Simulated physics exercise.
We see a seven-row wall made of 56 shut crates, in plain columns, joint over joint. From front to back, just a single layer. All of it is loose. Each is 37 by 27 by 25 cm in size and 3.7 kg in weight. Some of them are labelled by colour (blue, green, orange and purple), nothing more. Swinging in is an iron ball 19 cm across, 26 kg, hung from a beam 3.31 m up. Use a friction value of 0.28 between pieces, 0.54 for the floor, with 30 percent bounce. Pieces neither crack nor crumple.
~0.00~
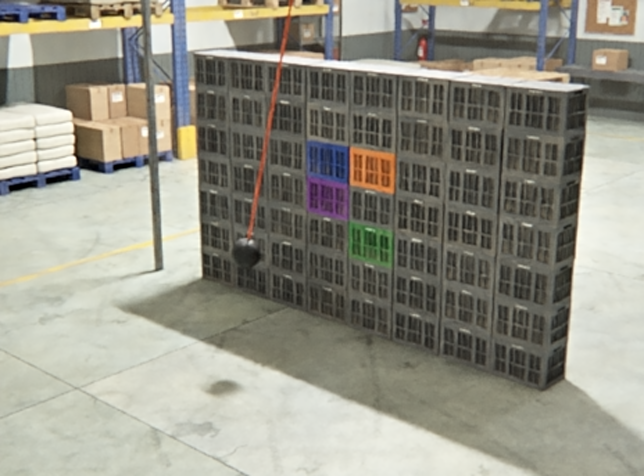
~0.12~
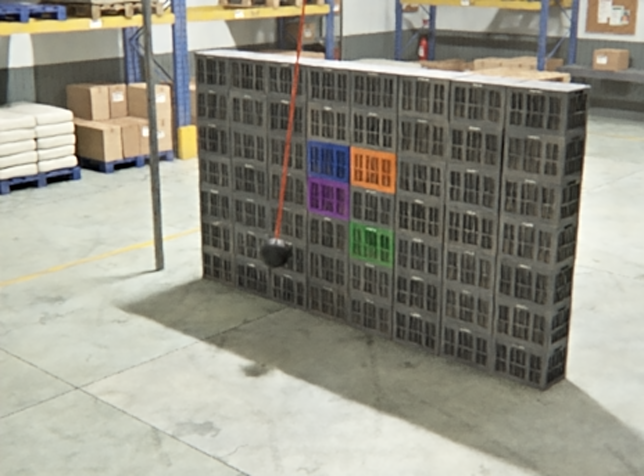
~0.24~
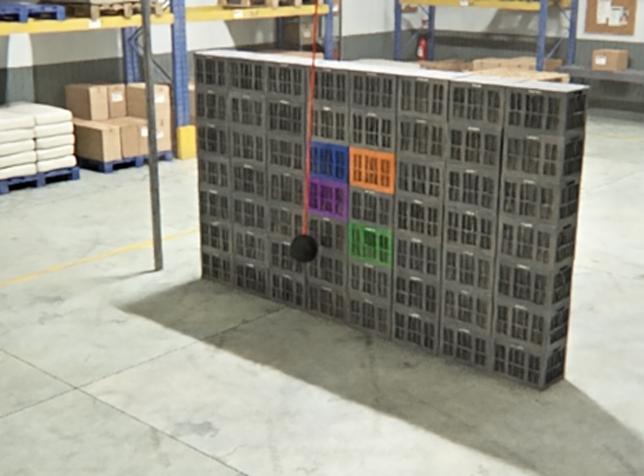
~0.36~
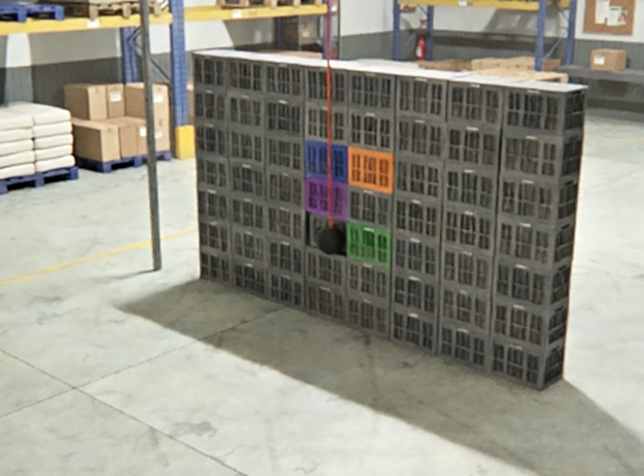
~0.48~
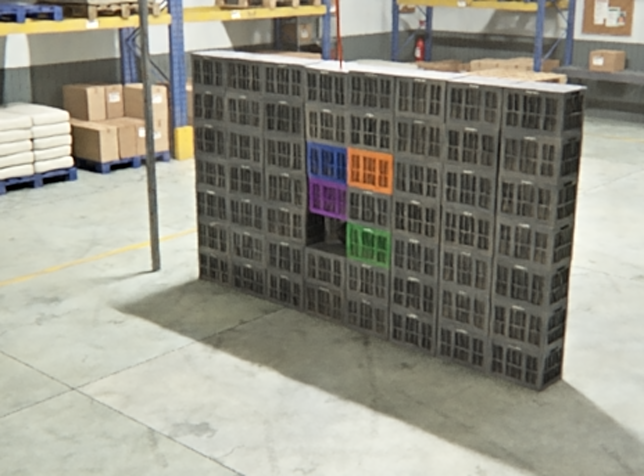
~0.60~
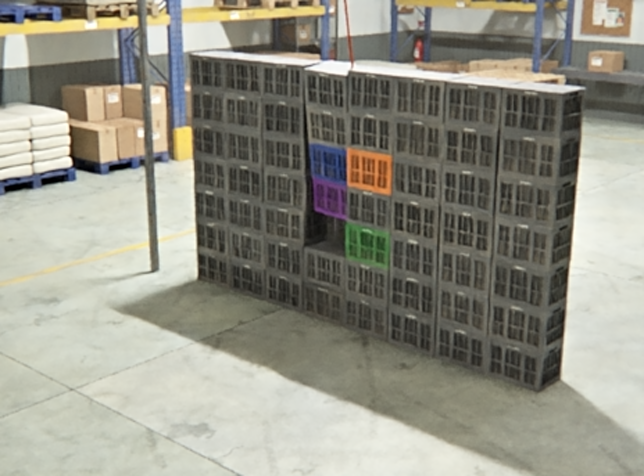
A dark ball on a red line swings rightward toward a wall of stacked gray crates and pushes in a crate below the purple one. The ball passes through the gap out of sight behind the wall, and the purple and blue crates above the opening lean slightly, along with the gray ones over them.
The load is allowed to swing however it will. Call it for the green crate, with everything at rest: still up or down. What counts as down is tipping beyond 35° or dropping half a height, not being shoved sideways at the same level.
Stays.
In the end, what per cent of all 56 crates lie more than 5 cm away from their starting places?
That comes to 10 in a hundred.
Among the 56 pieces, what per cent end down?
Estimate: About 10% of them.
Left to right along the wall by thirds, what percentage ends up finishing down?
I'd put it at 0 % left, 40 % middle and 0 % right.
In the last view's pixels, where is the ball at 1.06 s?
It should be near pixel (412, 200).
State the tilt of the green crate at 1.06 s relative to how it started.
Some 0 degrees.
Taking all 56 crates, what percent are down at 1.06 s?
10 %.
After 1.06 s, line 19° past plumb; 5 of the 56 crates down; green crate unmoved; blue crate leaning 38°, 36 cm lower.
After 1.58 s, line 14° past plumb; 5 of the 56 crates down; green crate unmoved; purple crate on its side.
At rest (3.2 s), line 12° before plumb; 5 of the 56 crates down; green crate shifted 10 cm; purple crate on its side; blue crate on its side. As the last picture would show them, middles, green crate near (369, 245), purple crate near (382, 275).
